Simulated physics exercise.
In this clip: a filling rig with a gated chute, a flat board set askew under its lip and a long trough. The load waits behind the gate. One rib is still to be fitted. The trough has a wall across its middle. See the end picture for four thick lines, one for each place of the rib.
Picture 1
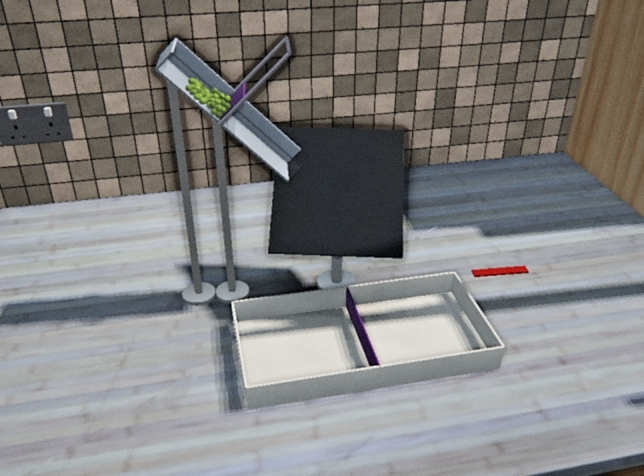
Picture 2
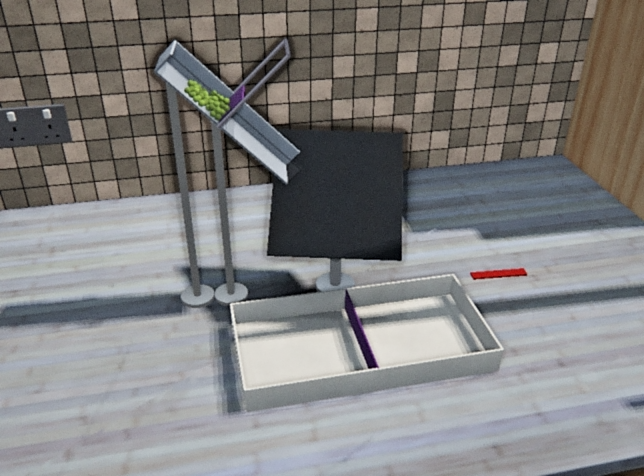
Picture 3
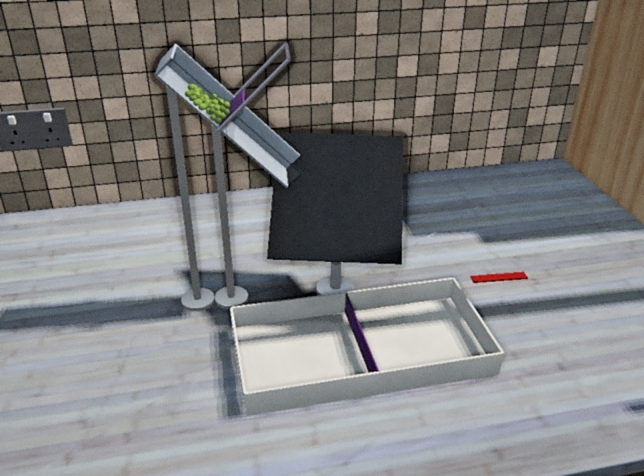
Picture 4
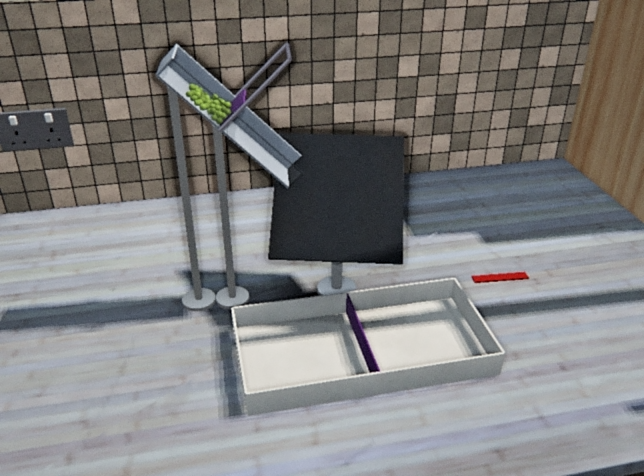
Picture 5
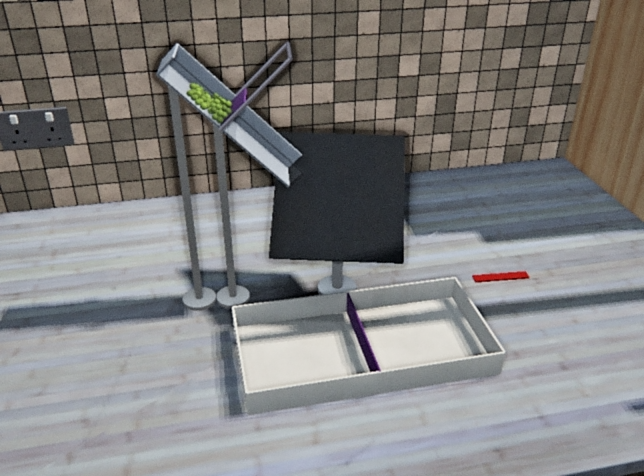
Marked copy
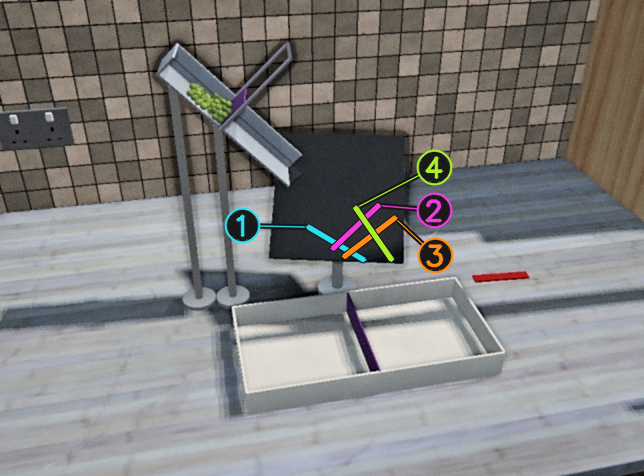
On a pale wood-grain counter against a tiled wall, a sloping chute on two posts holds a cluster of small green balls behind a purple gate. A dark tilted board stands below it, behind a white trough with a purple divider. The gate stays shut and nothing visibly moves besides a slight shift of the view.
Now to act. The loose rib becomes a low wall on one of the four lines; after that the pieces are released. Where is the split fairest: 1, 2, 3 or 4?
4 works best here.
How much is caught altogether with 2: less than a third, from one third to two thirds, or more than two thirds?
It is more than two thirds.
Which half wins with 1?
The right half.
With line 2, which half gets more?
The left half.
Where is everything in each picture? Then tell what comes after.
Load behind the gate at (210, 101), dried peas; lip of the chute at (287, 172), sloping fairly steeply, in the first frame.
Middle of the board at (337, 192), tilted fairly steeply; middle of its low edge at (334, 258); of its high edge at (340, 131), in the second frame.
Front corners of the trough at (245, 393) and (503, 353); front end of its middle wall at (379, 372); gate still shut at (240, 100), in the third frame.
Middle of the load at (211, 107); lip at (287, 178), in the fourth frame.
Middle of the load at (211, 106); lip at (288, 177), in the fifth frame.
On the marked copy, line 1 from (308, 227) to (363, 259); line 2 from (378, 205) to (333, 248); line 3 from (394, 218) to (344, 256); line 4 from (355, 208) to (391, 259).
With 1, of what is caught, a stray few in the left half, nearly all in the right.
With 2, of what is caught, all in the left half, none in the right.
With 3, of what is caught, nearly all in the left half, a stray few in the right.
With 4, of what is caught, about half in the left half, about half in the right.
